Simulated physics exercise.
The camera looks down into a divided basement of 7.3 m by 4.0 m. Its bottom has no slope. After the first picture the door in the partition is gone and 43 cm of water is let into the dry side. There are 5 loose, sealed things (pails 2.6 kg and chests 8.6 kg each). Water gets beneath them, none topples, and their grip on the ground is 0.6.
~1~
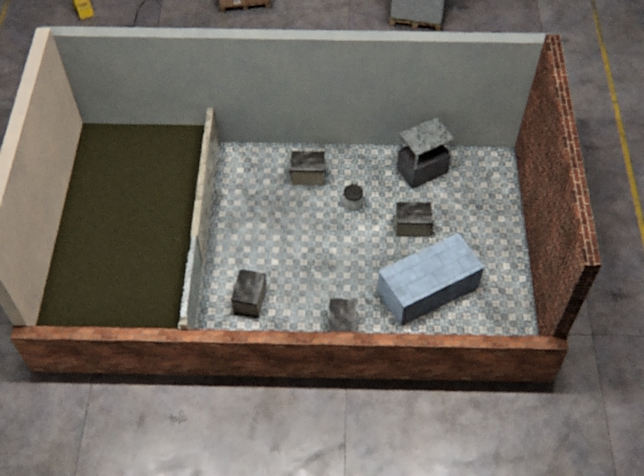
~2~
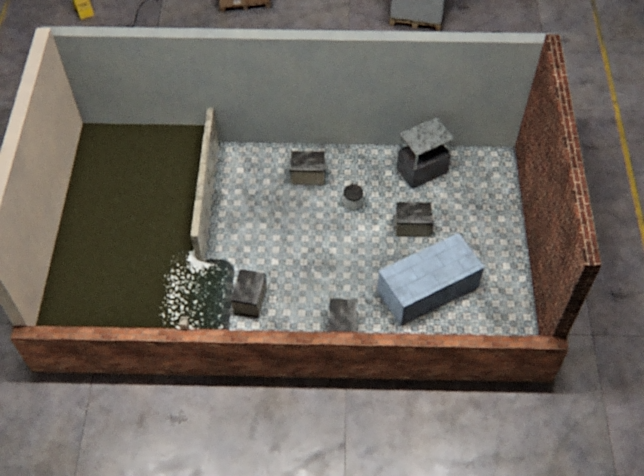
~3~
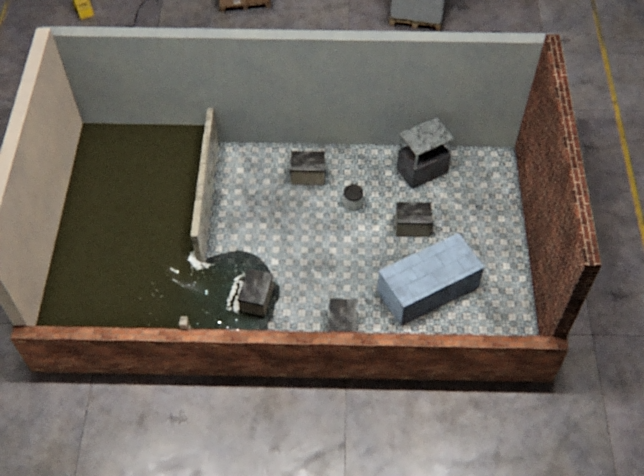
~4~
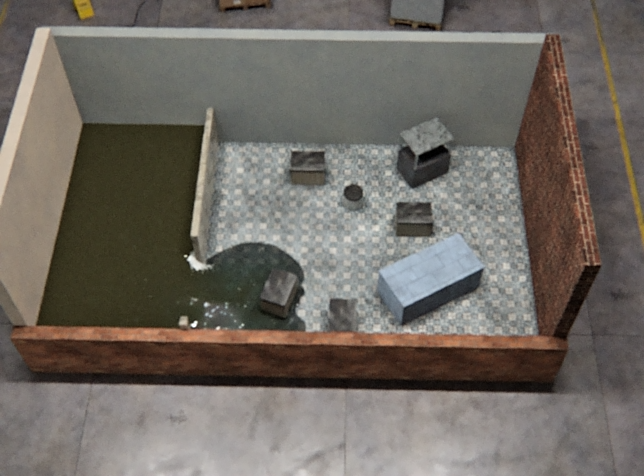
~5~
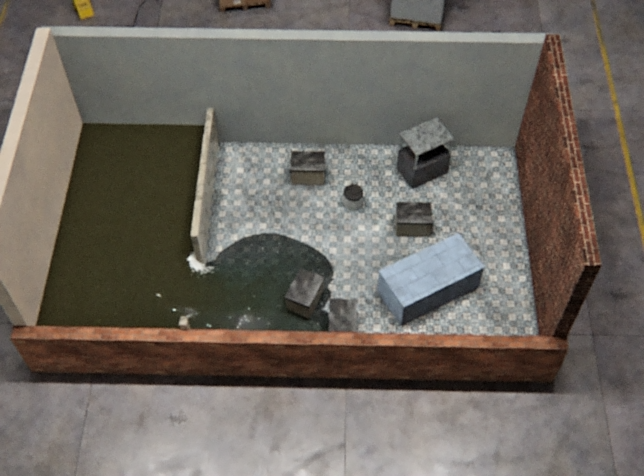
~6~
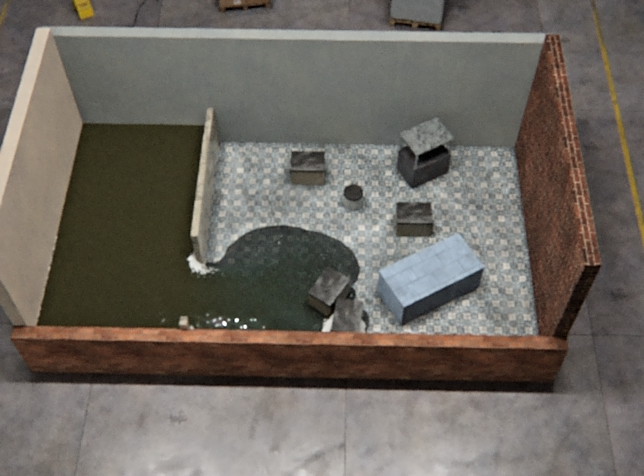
Dark water poured through a gap in the partition of a walled basement and spread rightward over the patterned floor, pushing one dark chest along until another beside it shifted slightly too.
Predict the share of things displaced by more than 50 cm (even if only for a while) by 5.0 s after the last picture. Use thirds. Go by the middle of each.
It is two thirds or more.
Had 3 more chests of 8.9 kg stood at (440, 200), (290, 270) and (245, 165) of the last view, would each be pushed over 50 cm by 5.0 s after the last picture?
In that order: Over, more, short of it.
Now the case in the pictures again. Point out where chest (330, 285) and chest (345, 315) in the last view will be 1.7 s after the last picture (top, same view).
Around (361, 246) and (395, 317).
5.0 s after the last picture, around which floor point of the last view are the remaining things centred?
Near (328, 199).
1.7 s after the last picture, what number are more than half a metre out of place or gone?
By then 3.
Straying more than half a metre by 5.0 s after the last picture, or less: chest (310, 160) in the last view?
It is short of it.
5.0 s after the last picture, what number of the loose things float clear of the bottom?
At that moment 3.
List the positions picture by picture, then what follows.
In the first frame, a chest at (248, 286), on the bottom; a chest at (343, 315), on the bottom; 8.6 m2 under water; 0 of 5 have shifted.
In the second frame, a chest at (248, 286) rests on the ground; a chest at (343, 315) rests on the ground; 9.4 m2 under water; 0 of 5 have shifted.
In the third frame, a chest at (255, 287) rests on the ground, 10 cm from its start; a chest at (343, 315) rests on the ground; water covers 10.2 m2; 1 of 5 have shifted.
In the fourth frame, a chest at (278, 287), on the bottom, 45 cm from its start; a chest at (343, 315), on the bottom; 11.3 m2 under water; 1 of 5 have shifted.
In the fifth frame, a chest at (305, 287), on the bottom, 83 cm from its start; a chest at (343, 315), on the bottom; 12.4 m2 under water; 1 of 5 have shifted.
In the sixth frame, a chest at (329, 286) rests on the ground, 120 cm from its start; a chest at (347, 316), on the bottom, 7 cm from its start; 13.4 m2 under water; 2 of 5 have shifted.
Then, 0.4 s after the last picture 2 of 5 are over 50 cm from their spots; 0 afloat.
Then, 1.7 s after the last picture 3 of 5 are over 50 cm from their spots; 2 afloat.
Then, 3.2 s after the last picture 3 of 5 are over 50 cm from their spots; 4 afloat.
Then, 5.0 s after the last picture 3 of 5 are over 50 cm from their spots, and 4 have been at some point; 3 afloat.
